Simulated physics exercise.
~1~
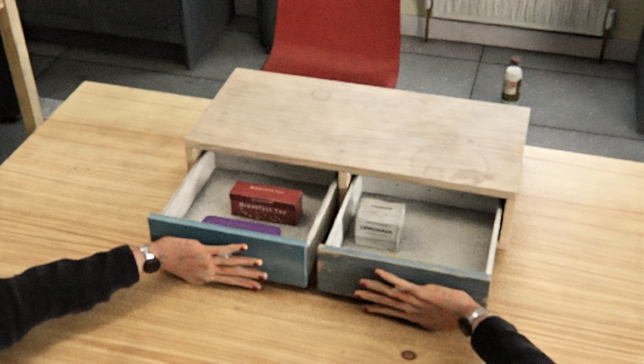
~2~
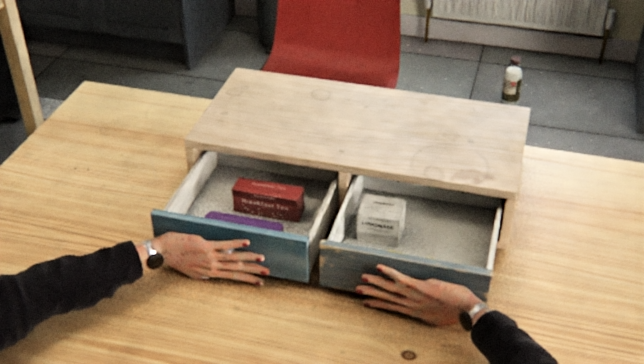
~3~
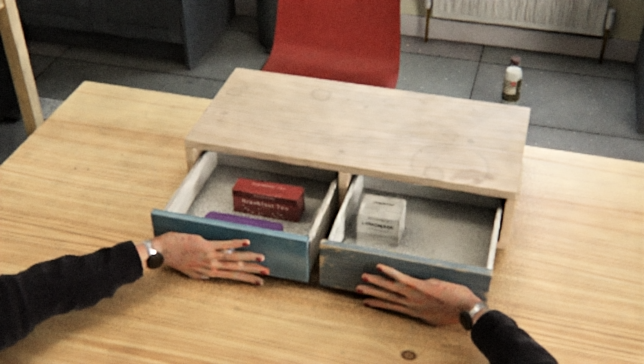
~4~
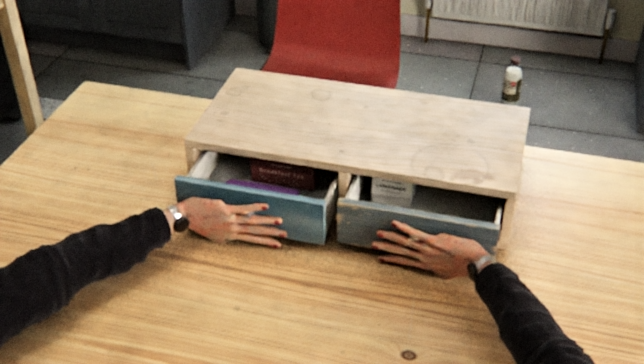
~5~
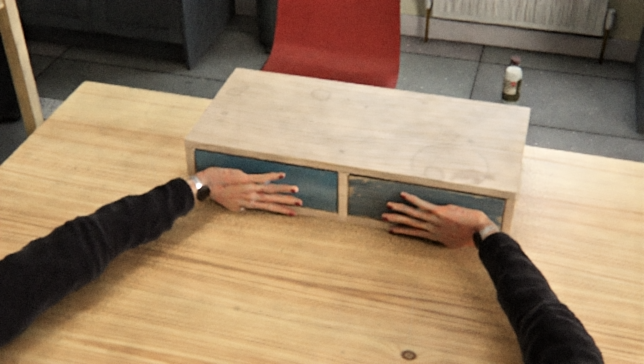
Two hands in dark sleeves rest against the blue-grey fronts of two open drawers in a low, pale wooden cabinet, seen from above on a light wooden table. The left drawer holds an upright red packet with a purple case in front of it, and the right one holds a white carton. Behind the table are a red chair, grey floor tiles and a small bottle. After a near pause, the hands push both drawers inward together, and the contents slip into shadow beneath the top. Finally both drawers shut flush, the hands still spread across their fronts.
